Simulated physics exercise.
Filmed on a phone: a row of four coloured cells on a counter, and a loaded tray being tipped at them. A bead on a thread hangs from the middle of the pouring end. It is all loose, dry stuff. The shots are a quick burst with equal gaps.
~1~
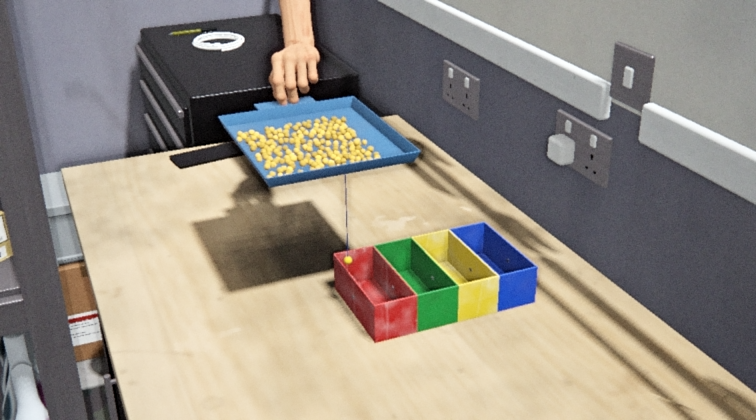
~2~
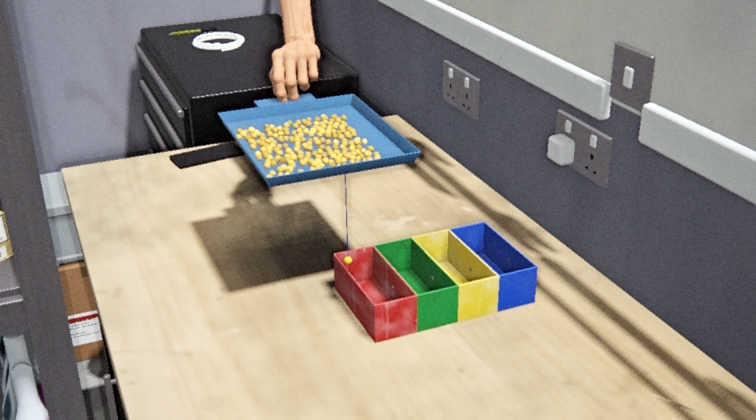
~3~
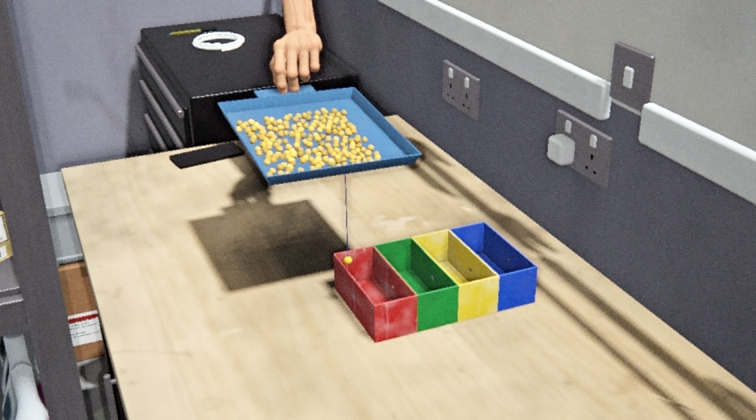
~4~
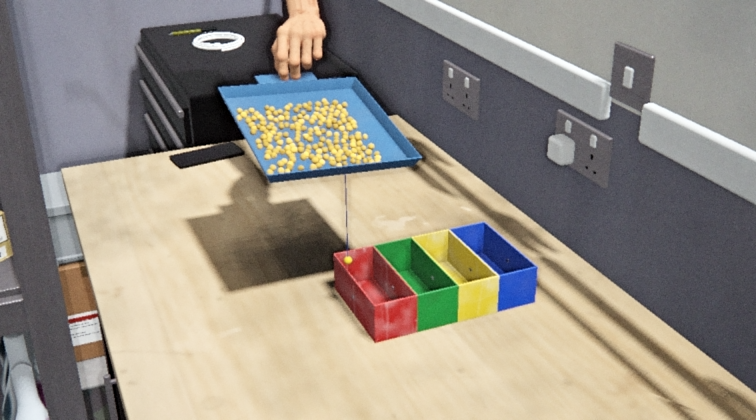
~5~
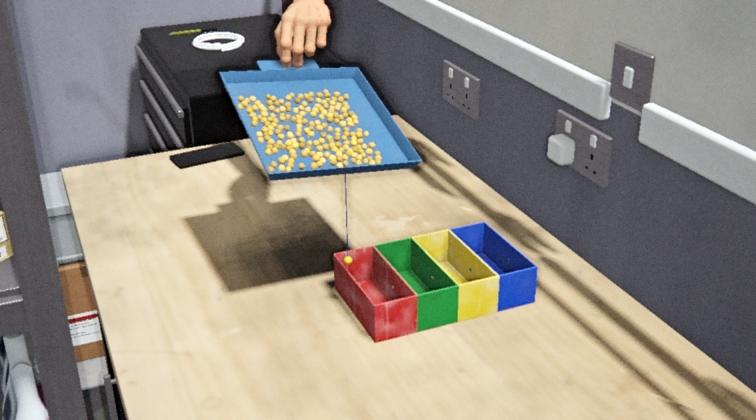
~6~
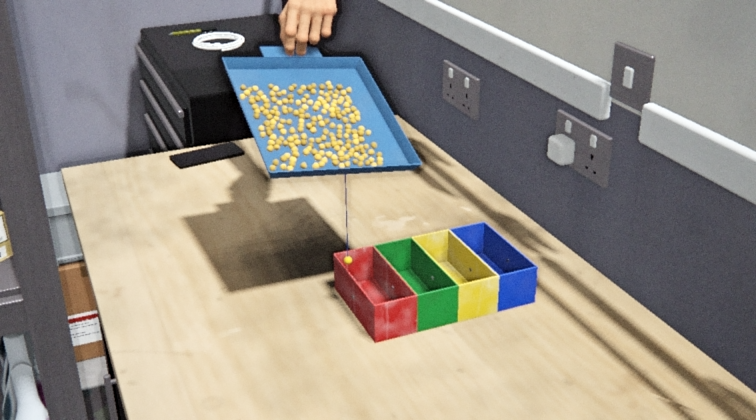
A hand gradually raised the back of a blue tray of small yellow balls, tilting it toward the viewer above a counter, while the red, green, yellow and blue cells stayed still.
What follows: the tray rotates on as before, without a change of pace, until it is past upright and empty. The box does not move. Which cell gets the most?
Most goes to the green cell.
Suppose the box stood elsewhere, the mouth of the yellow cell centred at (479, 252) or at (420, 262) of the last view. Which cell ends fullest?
At the first place the red one, at the second that yellow cell.
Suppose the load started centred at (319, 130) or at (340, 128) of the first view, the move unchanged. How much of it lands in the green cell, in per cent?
The first gives 60 %, the second 60 %.
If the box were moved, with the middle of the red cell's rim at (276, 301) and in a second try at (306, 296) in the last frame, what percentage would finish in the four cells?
In turn 70 and 100 in a hundred.
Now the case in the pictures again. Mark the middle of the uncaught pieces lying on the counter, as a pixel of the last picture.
At about (361, 343).
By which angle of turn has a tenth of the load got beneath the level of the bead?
Around 80° of tilt.
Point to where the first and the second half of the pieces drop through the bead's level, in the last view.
Early half (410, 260), late half (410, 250).
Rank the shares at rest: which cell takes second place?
The runner-up: The cell in red.
Just after the last frame, tray tipped steeply; the larger part on the tray; just a few in the green cell; just a few in the yellow cell; about a tenth falling or outside the box.
A moment on, tray tipped past a quarter turn; just a few on the tray; roughly half in the green cell; roughly a quarter in the red cell; about a tenth in the yellow cell; roughly a quarter falling or outside the box.
Further on, tray tipped past a quarter turn; roughly two thirds in the green cell; roughly a quarter in the red cell; about a tenth in the yellow cell; about a tenth falling or outside the box.
When it is over, tray tipped past a quarter turn; roughly two thirds in the green cell; roughly a quarter in the red cell; about a tenth in the yellow cell; not one in the blue cell; about a tenth outside the box.
